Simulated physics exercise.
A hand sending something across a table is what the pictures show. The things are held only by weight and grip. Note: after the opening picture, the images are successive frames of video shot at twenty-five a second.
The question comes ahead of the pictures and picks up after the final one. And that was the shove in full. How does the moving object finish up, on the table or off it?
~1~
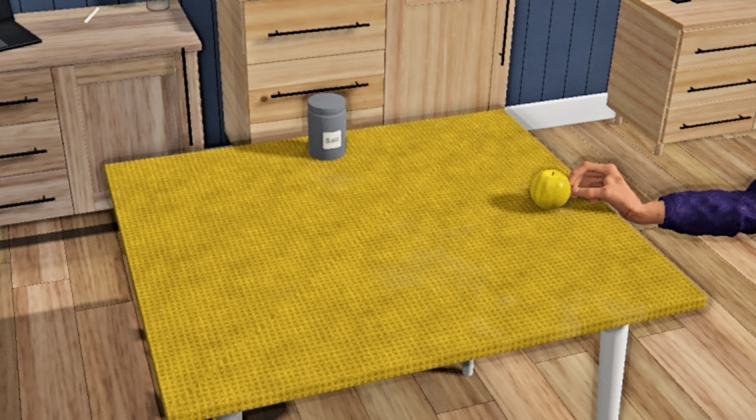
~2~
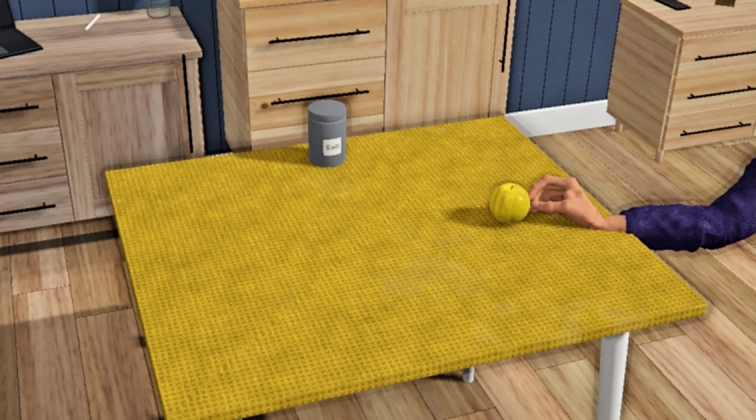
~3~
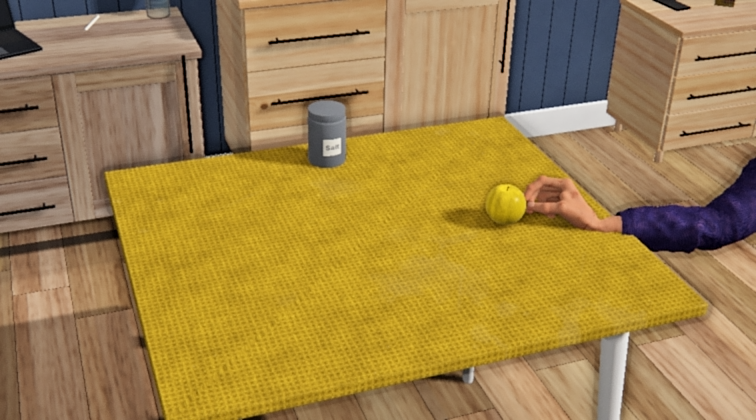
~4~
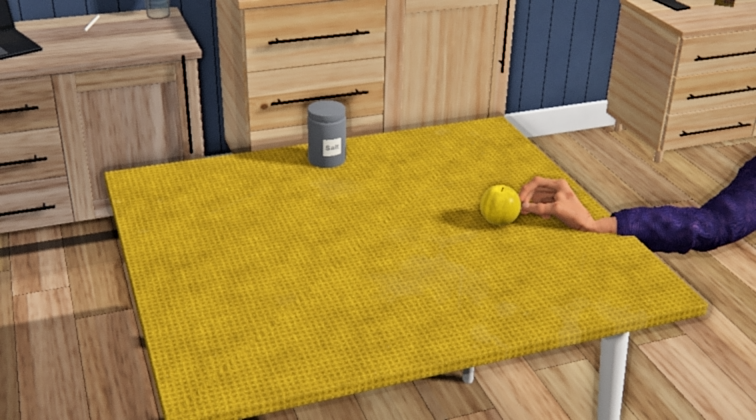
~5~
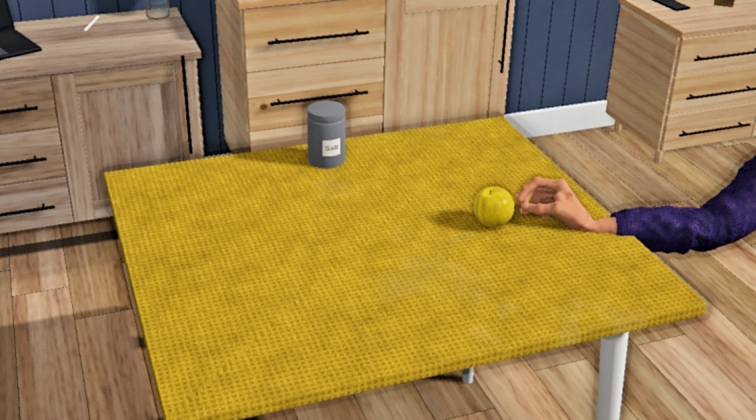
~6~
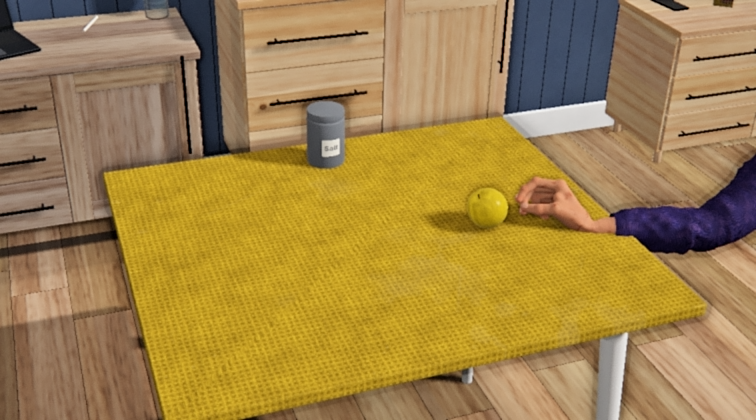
It finishes on the table.
Then, 0.20 s after the last picture, yellow apple rolled about its own width near (461, 212).
Then, 0.40 s after the last picture, yellow apple rolled well along near (439, 217).
Then, 0.80 s after the last picture, yellow apple rolled well along near (408, 222).
At rest, moved from the start, yellow apple. Seen from the same camera at the end, yellow apple near (399, 223).
